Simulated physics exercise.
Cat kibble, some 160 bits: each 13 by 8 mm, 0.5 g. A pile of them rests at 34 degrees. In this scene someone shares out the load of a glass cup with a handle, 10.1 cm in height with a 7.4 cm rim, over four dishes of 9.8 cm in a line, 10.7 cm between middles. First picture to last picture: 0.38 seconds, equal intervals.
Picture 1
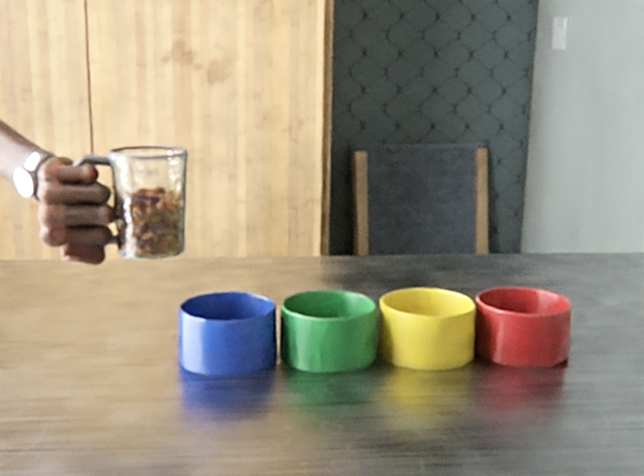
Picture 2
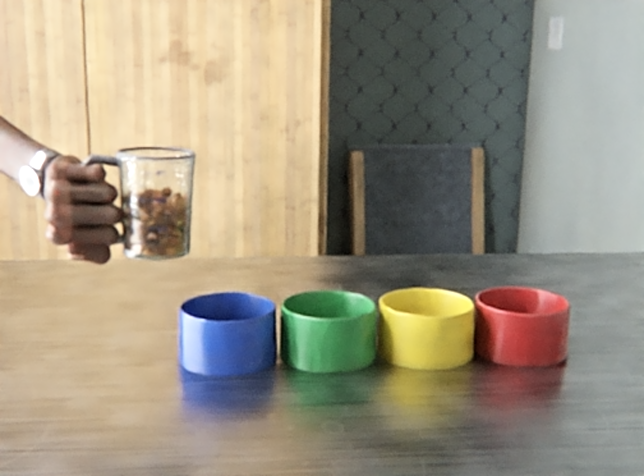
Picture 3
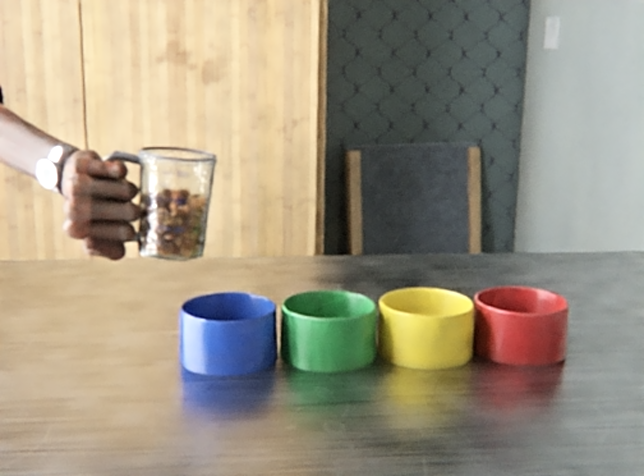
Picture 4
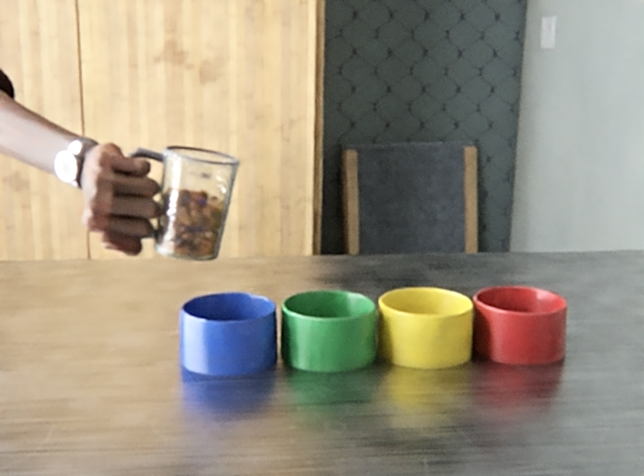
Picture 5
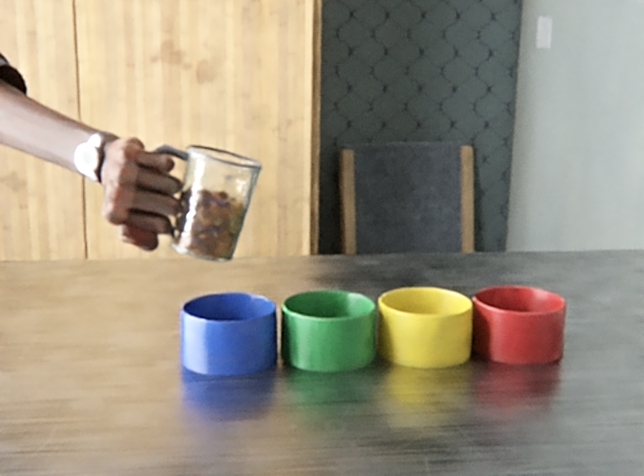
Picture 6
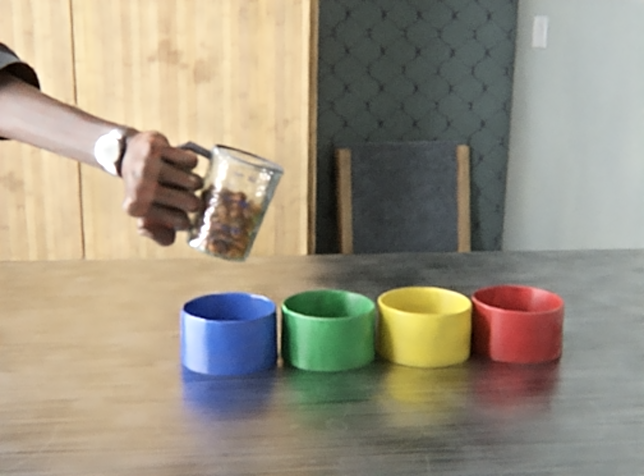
Hand holding a clear handled cup of small brown pieces, moving right and gradually tilting it above blue, green, yellow and red dishes.
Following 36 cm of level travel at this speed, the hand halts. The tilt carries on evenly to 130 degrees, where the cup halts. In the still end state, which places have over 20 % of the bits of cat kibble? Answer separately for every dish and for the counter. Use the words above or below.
Red - above; blue - below; green - below; yellow - below; counter - below.
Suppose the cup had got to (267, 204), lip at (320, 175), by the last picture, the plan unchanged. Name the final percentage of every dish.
Red: 100 / blue: 0 / green: 0 / yellow: 0.
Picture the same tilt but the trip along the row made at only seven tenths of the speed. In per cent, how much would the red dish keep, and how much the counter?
Shares: Red 100, counter 0.
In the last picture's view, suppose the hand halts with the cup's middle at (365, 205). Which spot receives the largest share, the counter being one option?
That'd be yellow, it takes the most.
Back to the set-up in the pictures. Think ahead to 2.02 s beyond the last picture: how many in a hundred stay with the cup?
About 0 percent of the load.
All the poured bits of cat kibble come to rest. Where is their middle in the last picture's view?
Approximately (523, 327) in the last view.
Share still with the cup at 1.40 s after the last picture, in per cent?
Around 90 in a hundred.
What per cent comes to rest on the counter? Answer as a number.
I'd put it near 0 per cent.
Then, 0.84 s after the last picture, tilt 71 degrees; cup holds 100 %.
Then, 1.40 s after the last picture, tilt 105 degrees; cup holds 90 %, red 5 %.
Then, 2.02 s after the last picture, tilt 130 degrees; cup holds 0 %, red 100 %.
In the end, red 100 %, blue 0 %, green 0 %, yellow 0 %, counter 0 %.
